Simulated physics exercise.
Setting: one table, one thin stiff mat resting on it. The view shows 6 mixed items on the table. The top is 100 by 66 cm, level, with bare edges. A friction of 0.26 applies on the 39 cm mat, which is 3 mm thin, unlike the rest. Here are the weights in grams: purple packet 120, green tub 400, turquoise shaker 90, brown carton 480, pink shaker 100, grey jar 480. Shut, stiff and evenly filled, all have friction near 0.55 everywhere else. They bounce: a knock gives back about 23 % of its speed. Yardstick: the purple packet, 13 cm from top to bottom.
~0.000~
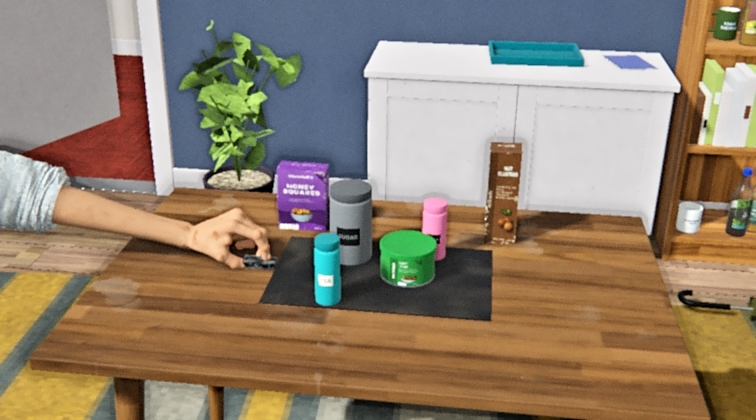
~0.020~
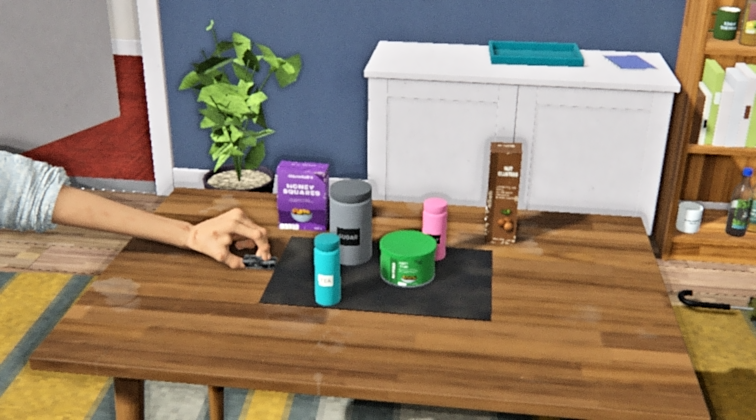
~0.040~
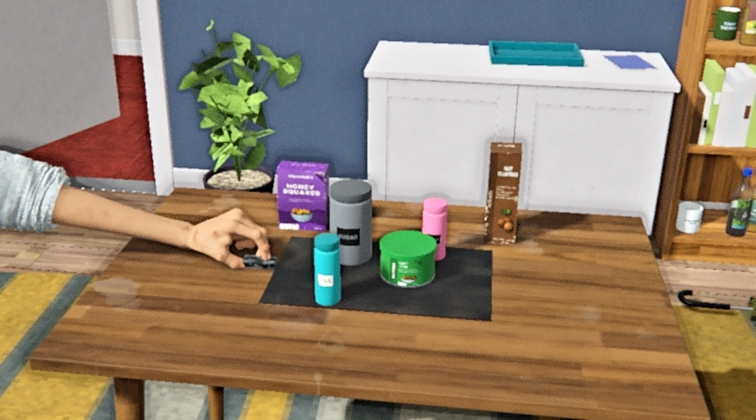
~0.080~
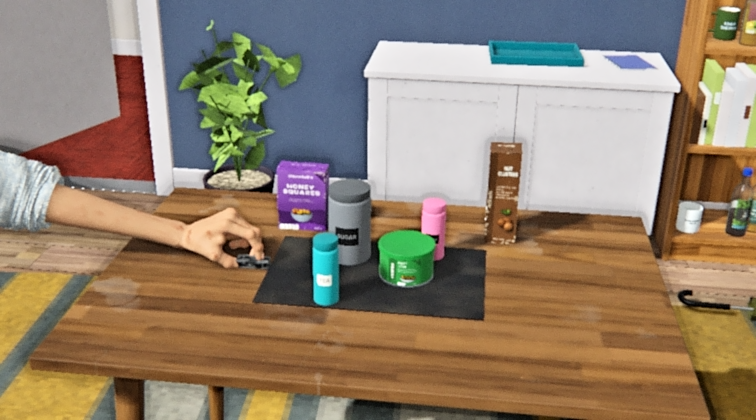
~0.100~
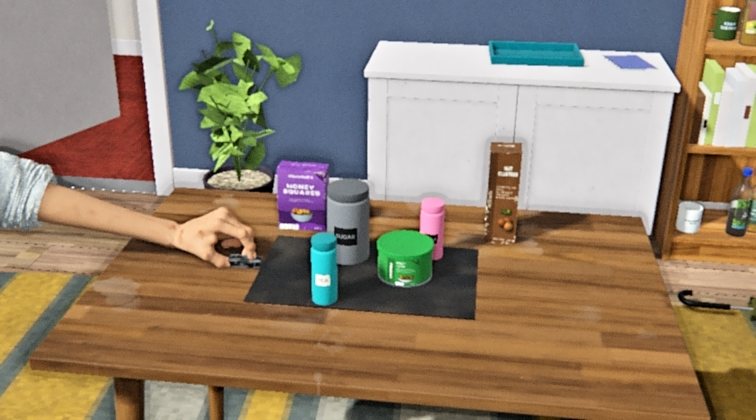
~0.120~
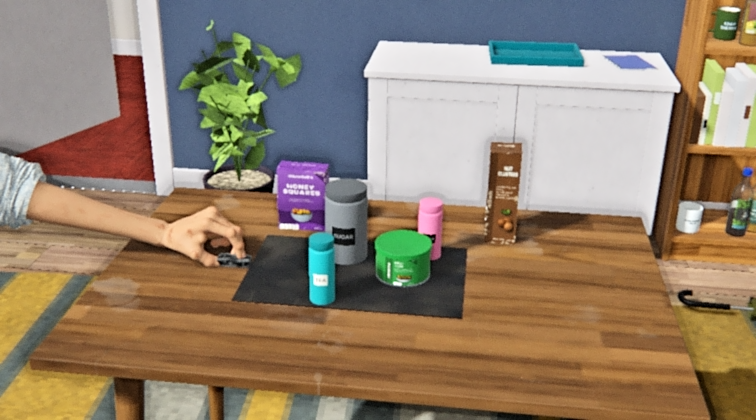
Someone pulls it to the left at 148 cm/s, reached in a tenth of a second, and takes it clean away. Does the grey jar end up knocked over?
Yes.
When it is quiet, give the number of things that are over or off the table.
My answer is 3.
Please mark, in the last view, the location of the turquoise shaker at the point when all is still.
Near (158, 277).
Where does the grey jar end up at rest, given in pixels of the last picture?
You'll find it at about (190, 228).
By 0.32 s, 34 cm of pull; grey jar 10 cm from its spot near (297, 218); pink shaker tilted 15°; turquoise shaker 10 cm from its spot.
By 0.52 s, 64 cm of pull; grey jar tilted 20° near (233, 211); turquoise shaker tilted 42°; pink shaker tilted 22°.
When it is over (2.3 s), lying over on the table, turquoise shaker, pink shaker and grey jar; not toppled but over 6 cm from the start, green tub; the other 2 within 6 cm of the start. End places, in pixels of the last picture, grey jar near (190, 227).
